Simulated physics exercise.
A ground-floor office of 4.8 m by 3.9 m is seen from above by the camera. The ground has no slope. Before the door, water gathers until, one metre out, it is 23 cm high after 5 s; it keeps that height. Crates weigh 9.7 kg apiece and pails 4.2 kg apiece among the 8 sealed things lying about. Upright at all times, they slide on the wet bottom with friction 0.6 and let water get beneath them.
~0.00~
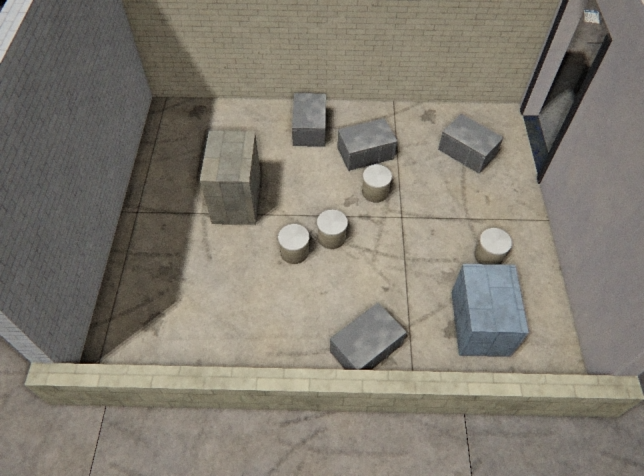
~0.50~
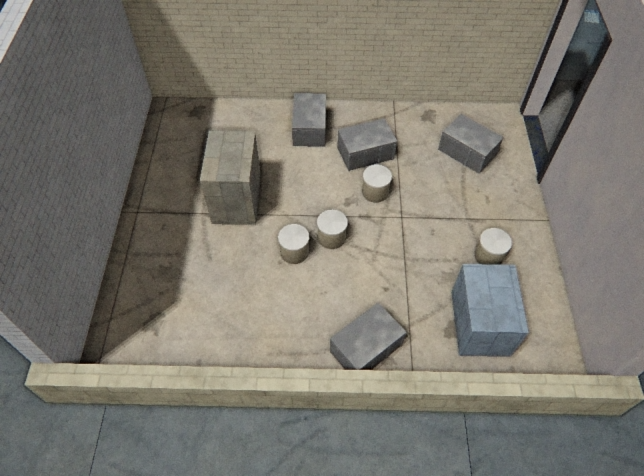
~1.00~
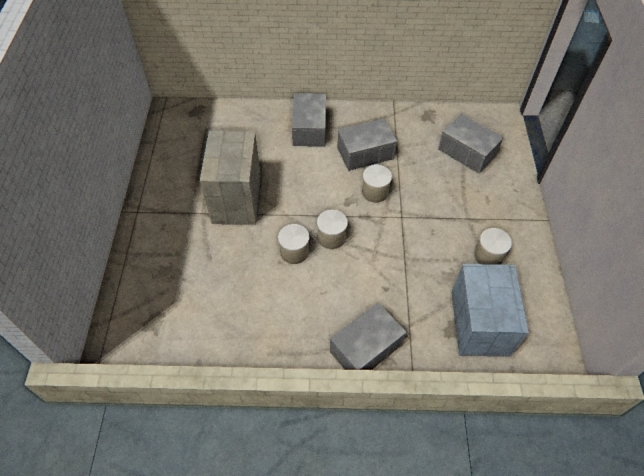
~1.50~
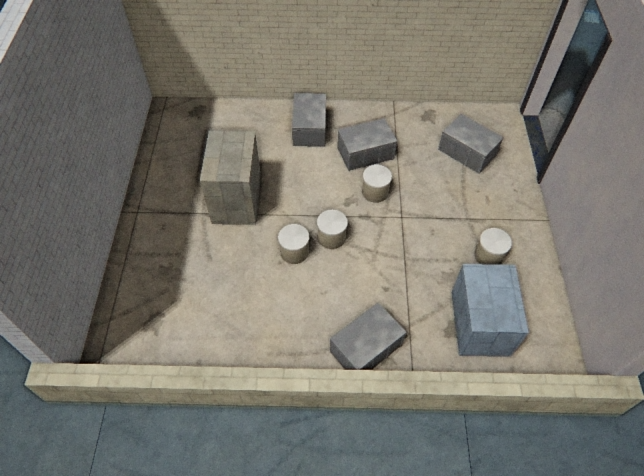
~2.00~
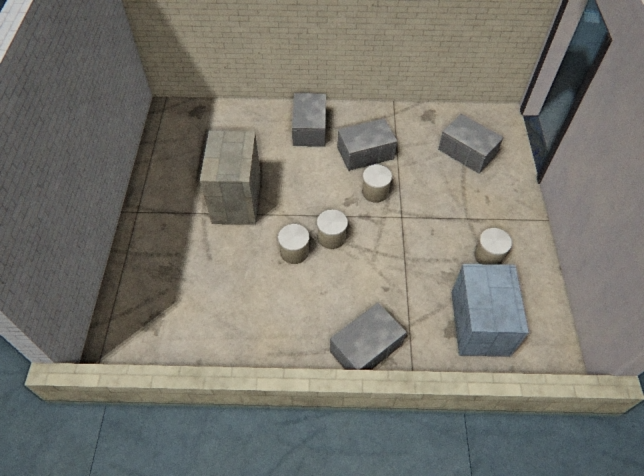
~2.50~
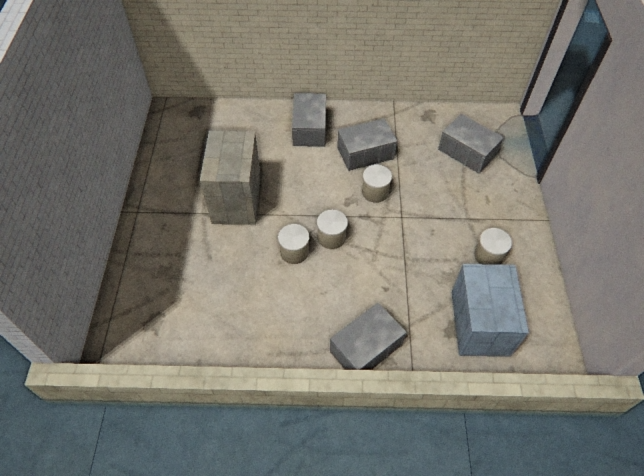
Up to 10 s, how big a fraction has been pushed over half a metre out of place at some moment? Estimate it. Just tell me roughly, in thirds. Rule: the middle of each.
Roughly two thirds or more.
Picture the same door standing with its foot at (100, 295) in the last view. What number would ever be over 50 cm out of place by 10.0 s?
That would give 6.
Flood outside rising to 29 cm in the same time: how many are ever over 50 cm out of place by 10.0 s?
In that case 7 of them.
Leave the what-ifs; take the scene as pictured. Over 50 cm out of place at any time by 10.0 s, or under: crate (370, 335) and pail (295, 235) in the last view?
In that order: Below, above.
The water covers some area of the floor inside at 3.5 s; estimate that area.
Somewhere about 1.5 m2, give or take.
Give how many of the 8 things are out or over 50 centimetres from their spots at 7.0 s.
By that time the total stands at 4.
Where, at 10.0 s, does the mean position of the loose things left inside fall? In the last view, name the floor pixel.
Roughly at (275, 297).
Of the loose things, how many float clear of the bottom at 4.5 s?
At that time the total is 0.
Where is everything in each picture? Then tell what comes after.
In the first picture, a crate at (368, 335), on the bottom; a crate at (367, 135), on the bottom; water covers 0.0 m2; 0 of 8 have shifted.
In the second picture, a crate at (368, 335), on the bottom; a crate at (367, 135) rests on the ground; 0.0 m2 under water; 0 of 8 have shifted.
In the third picture, a crate at (368, 335) rests on the ground; a crate at (367, 135), on the bottom; 0.0 m2 under water; 0 of 8 have shifted.
In the fourth picture, a crate at (368, 335) rests on the ground; a crate at (367, 135) rests on the ground; water covers 0.0 m2; 0 of 8 have shifted.
In the fifth picture, a crate at (368, 335), on the bottom; a crate at (367, 135) rests on the ground; water covers 0.0 m2; 0 of 8 have shifted.
In the sixth picture, a crate at (368, 335) rests on the ground; a crate at (367, 135) rests on the ground; water covers 0.3 m2; 0 of 8 have shifted.
After 3.5 s 0 of 8 are over 50 cm from their spots; 0 afloat.
After 4.5 s 1 of 8 are over 50 cm from their spots; 0 afloat.
After 7.0 s 4 of 8 are over 50 cm from their spots; 2 afloat.
After 10.0 s 6 of 8 are over 50 cm from their spots, and 6 have been at some point; 7 afloat.
